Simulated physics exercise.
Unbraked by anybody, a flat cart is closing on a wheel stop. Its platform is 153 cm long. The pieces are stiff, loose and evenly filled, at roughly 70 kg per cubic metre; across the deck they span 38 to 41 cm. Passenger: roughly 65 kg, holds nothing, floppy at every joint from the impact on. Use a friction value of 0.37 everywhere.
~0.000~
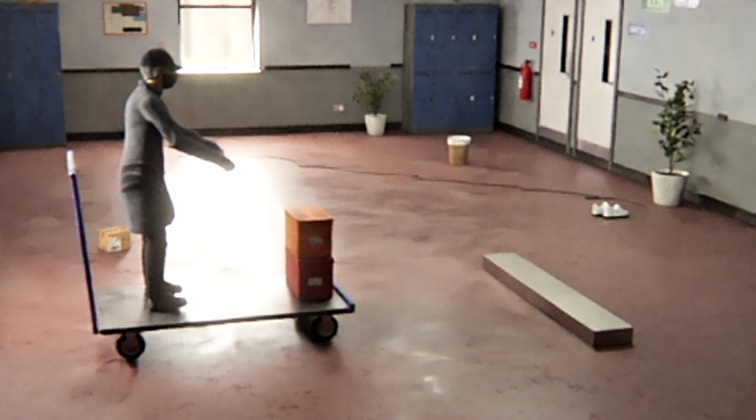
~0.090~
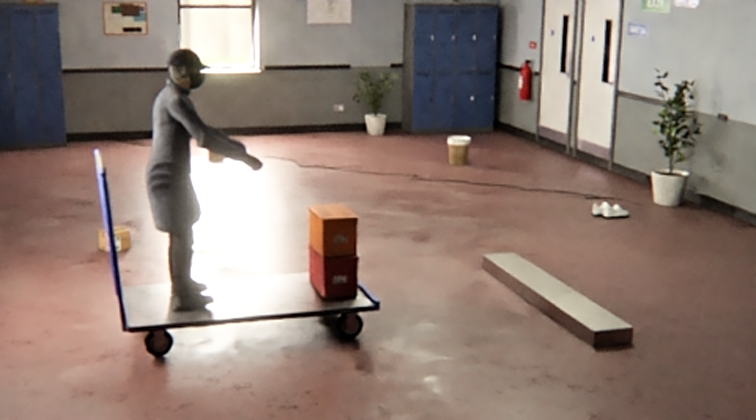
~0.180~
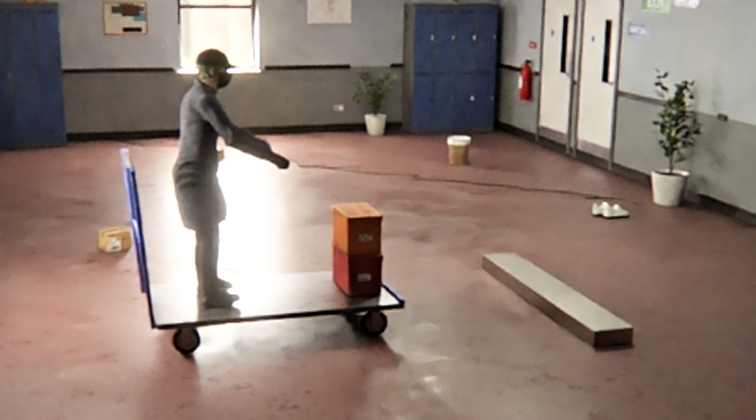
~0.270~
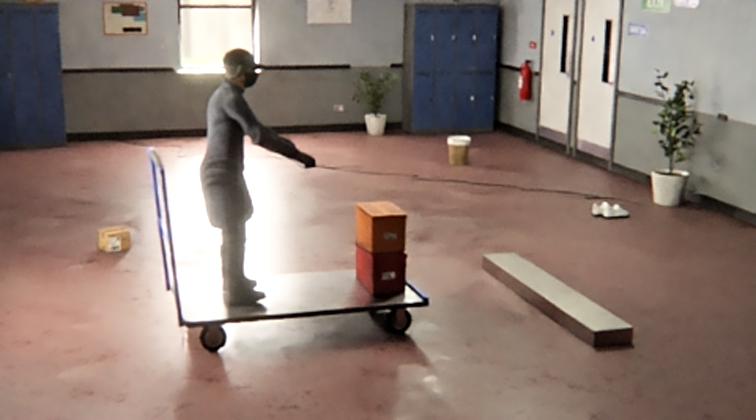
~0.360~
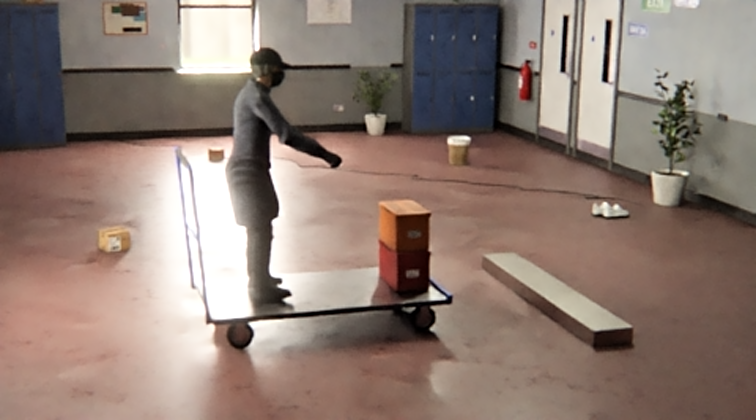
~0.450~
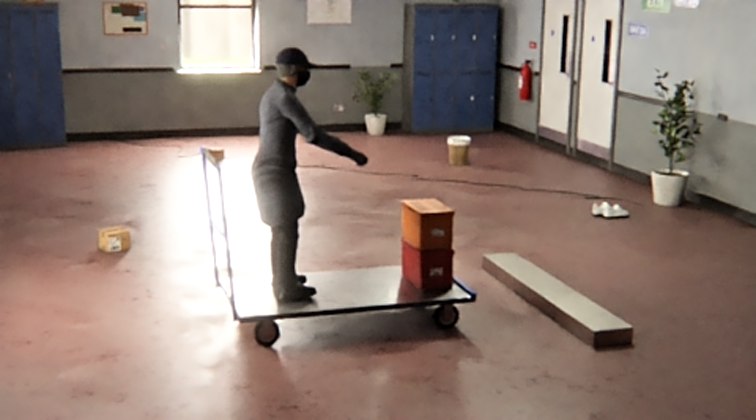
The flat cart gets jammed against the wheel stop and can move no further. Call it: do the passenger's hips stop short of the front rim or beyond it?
The passenger's hips stop short of the front rim.
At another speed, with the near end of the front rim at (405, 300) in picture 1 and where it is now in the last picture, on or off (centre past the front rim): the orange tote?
With that change, orange ends up shed.
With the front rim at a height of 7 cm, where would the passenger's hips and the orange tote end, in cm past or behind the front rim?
So the hips end 30 cm short of the rim and the orange one settles 90 cm beyond it.
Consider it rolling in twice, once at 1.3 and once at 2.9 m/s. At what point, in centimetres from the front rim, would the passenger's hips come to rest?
First try: About 90 cm behind; second try: About 130 cm past.
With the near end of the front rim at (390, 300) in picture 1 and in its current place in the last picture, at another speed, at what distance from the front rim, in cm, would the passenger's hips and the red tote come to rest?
Hips 90 behind, red 10 behind.
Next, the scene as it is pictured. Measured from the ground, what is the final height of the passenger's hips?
Hip height: Approx. 60 cm.
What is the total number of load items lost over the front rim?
The count is 1.
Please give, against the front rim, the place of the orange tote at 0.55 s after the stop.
Roughly 60 cm past it.
After 0.82 s the deck stops.
After 1.07 s the passenger's hips are 81 cm behind the rim, near (439, 196) in the last picture's view.
After 1.37 s the passenger's hips are 52 cm behind the rim, near (478, 220) in the last picture's view.
After 1.82 s the passenger's hips are 31 cm behind the rim, near (507, 224) in the last picture's view.
Final state at 3.9 s, past the rim, orange tote; behind it, red tote and the passenger's hips.
